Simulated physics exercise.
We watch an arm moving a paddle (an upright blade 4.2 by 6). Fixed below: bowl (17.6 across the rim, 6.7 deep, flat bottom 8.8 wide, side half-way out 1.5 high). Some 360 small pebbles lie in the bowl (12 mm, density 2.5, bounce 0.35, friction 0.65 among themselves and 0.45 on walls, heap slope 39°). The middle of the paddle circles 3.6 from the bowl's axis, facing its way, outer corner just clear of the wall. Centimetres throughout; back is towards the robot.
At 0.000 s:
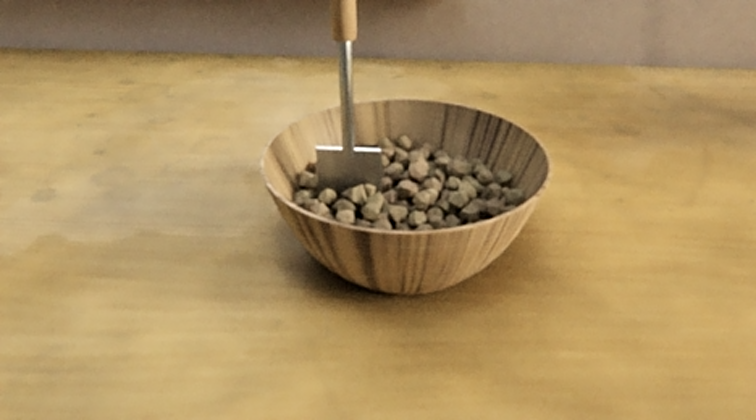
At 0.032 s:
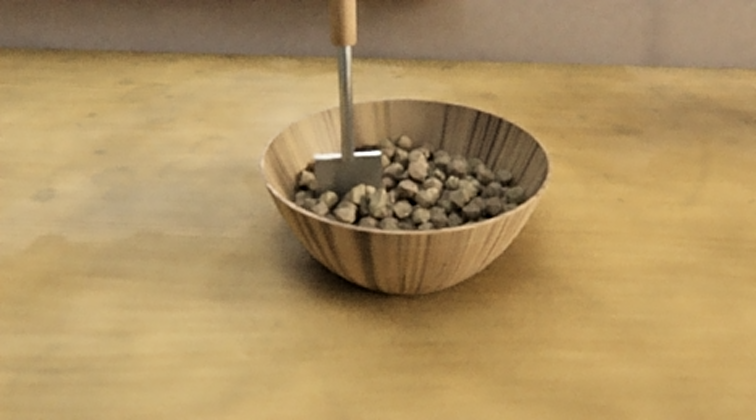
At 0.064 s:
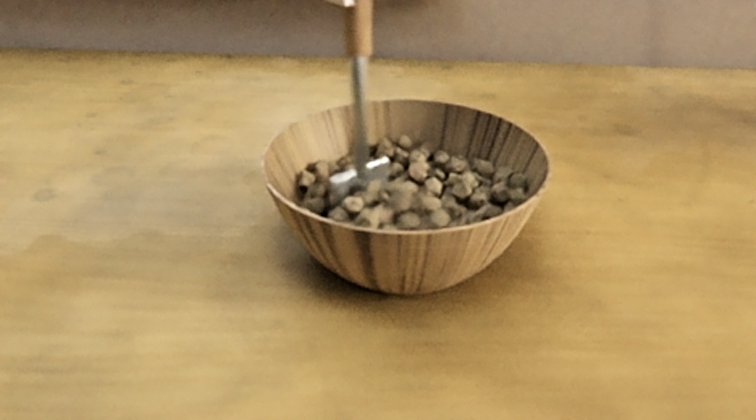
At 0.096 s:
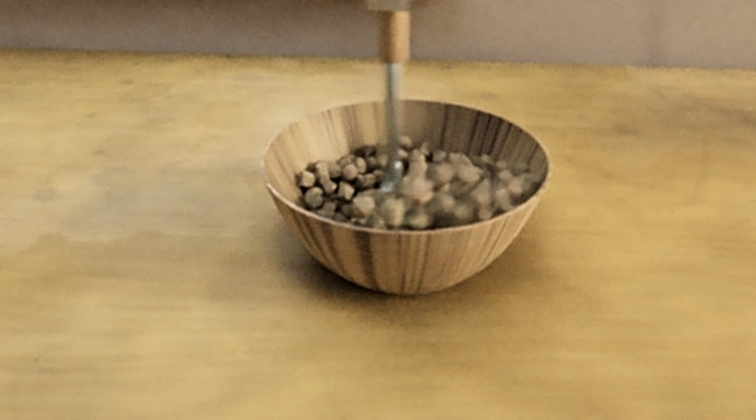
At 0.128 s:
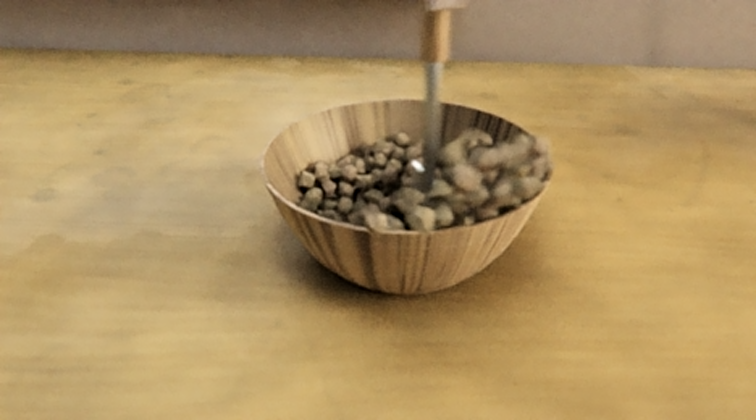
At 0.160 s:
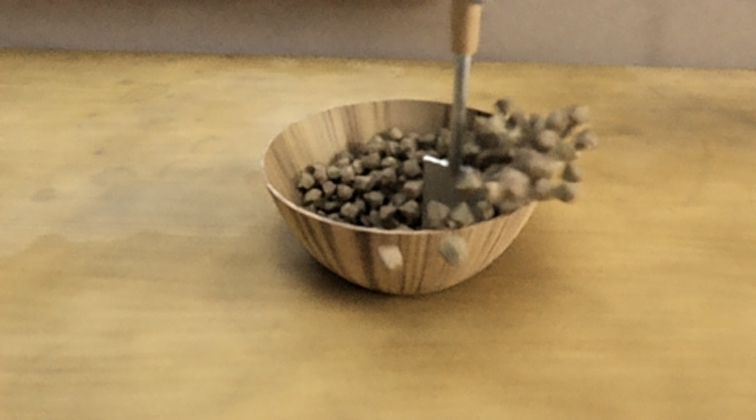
In this clip, a flat metal paddle with a wooden handle stands in a striped wooden bowl of small pebbles, then turns and sweeps toward the right, pushing the pebbles into a mound and sending some over the rim.
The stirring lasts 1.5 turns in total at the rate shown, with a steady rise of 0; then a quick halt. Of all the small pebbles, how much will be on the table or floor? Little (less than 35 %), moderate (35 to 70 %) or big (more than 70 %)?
On the table or floor the share is moderate, 35 to 70 %.
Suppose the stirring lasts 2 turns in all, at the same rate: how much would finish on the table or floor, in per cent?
Then about 60 per cent.
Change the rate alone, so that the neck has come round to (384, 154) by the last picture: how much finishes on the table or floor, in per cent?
Some 20 per cent.
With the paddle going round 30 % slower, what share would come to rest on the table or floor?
Then about 35 per cent.
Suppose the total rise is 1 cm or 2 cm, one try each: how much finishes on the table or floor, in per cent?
About 40 and 40 per cent.
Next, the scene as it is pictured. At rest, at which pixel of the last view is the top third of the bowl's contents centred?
Around (458, 171).
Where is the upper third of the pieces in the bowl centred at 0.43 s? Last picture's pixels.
Around (405, 210).
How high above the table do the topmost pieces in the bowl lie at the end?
Some 6.0 cm.
After 0.30 s, 298° round, highest piece 12 above the table; 280 in the bowl, 22 on the table or floor, 59 in flight or on the tool.
After 0.43 s, 85° round, highest piece 12 above the table; 224 in the bowl, 96 on the table or floor, 41 in flight or on the tool.
After 0.70 s, 180° round, highest piece 7 above the table; 188 in the bowl, 172 on the table or floor, 1 in flight or on the tool.
After 1.40 s, 180° round, highest piece 6 above the table; 188 in the bowl, 173 on the table or floor.
In the end, 188 in the bowl, 173 on the table or floor. That is 48 % on the table or floor.
